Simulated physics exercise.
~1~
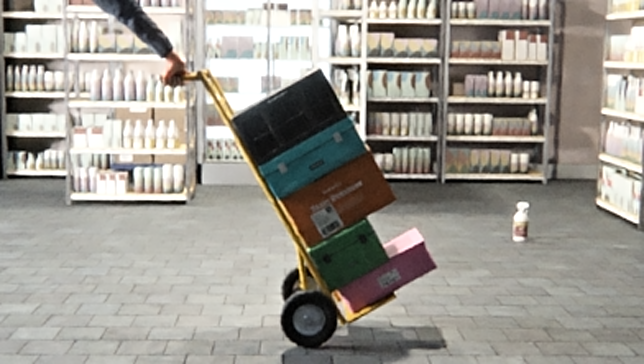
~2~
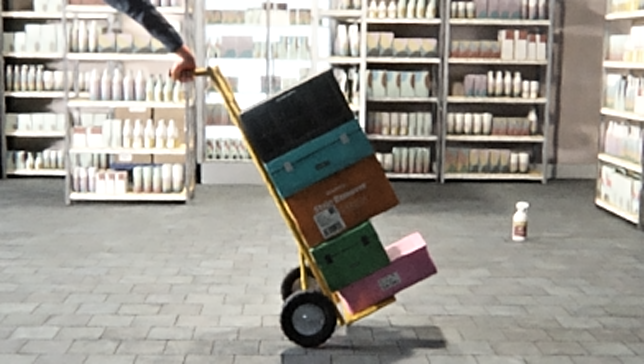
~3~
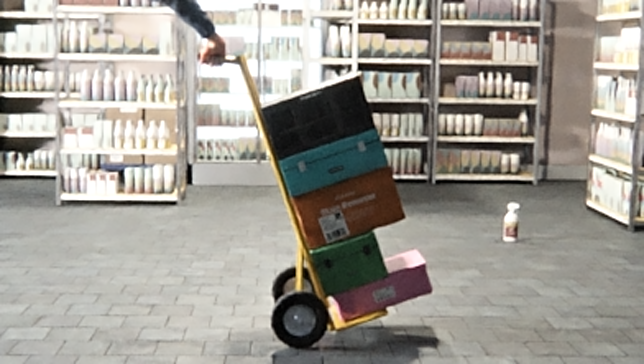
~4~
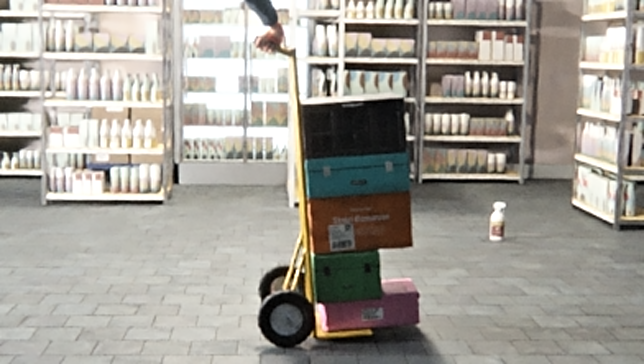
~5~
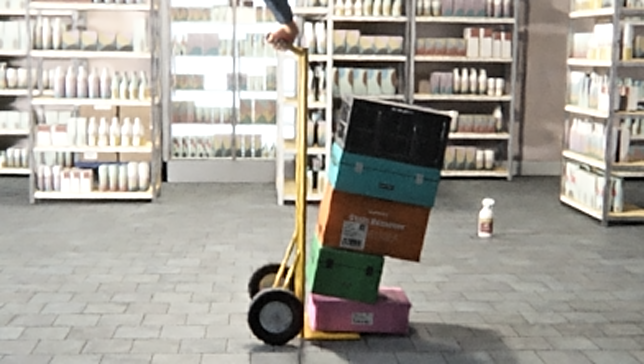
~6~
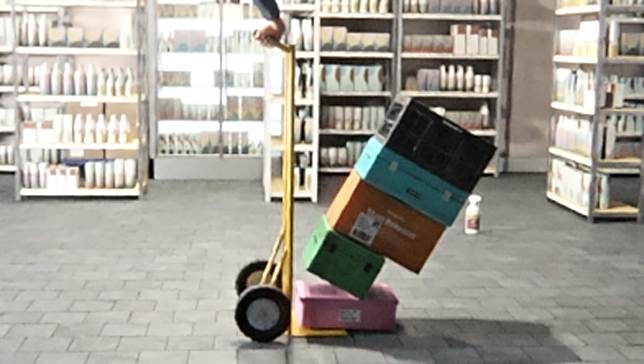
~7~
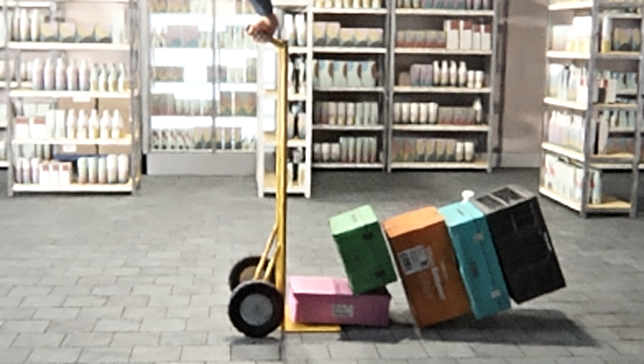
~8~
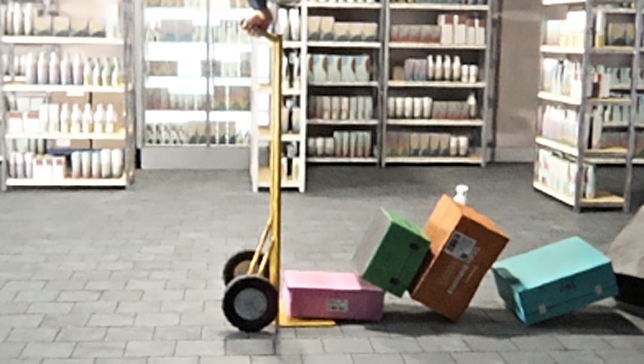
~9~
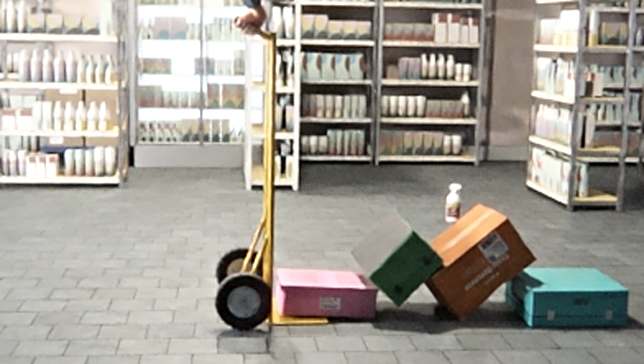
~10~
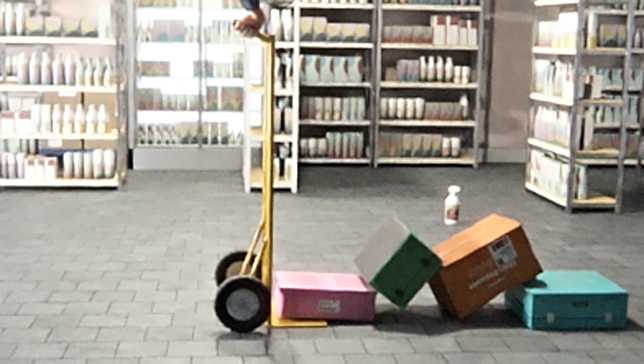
A yellow hand truck carrying a leaning stack of five boxes is seen side-on across a grey paved floor, with shelves of bottles behind and a small white bottle standing to the right. From the bottom, the boxes are pink, green, orange, turquoise and black. A hand at the upper left pushes the handle up until the truck stands upright. The upper four boxes tip right and topple, while the pink one settles on the plate. The black box leaves view at the right; the turquoise lies on the floor, with the orange and green resting tilted between it and the pink.
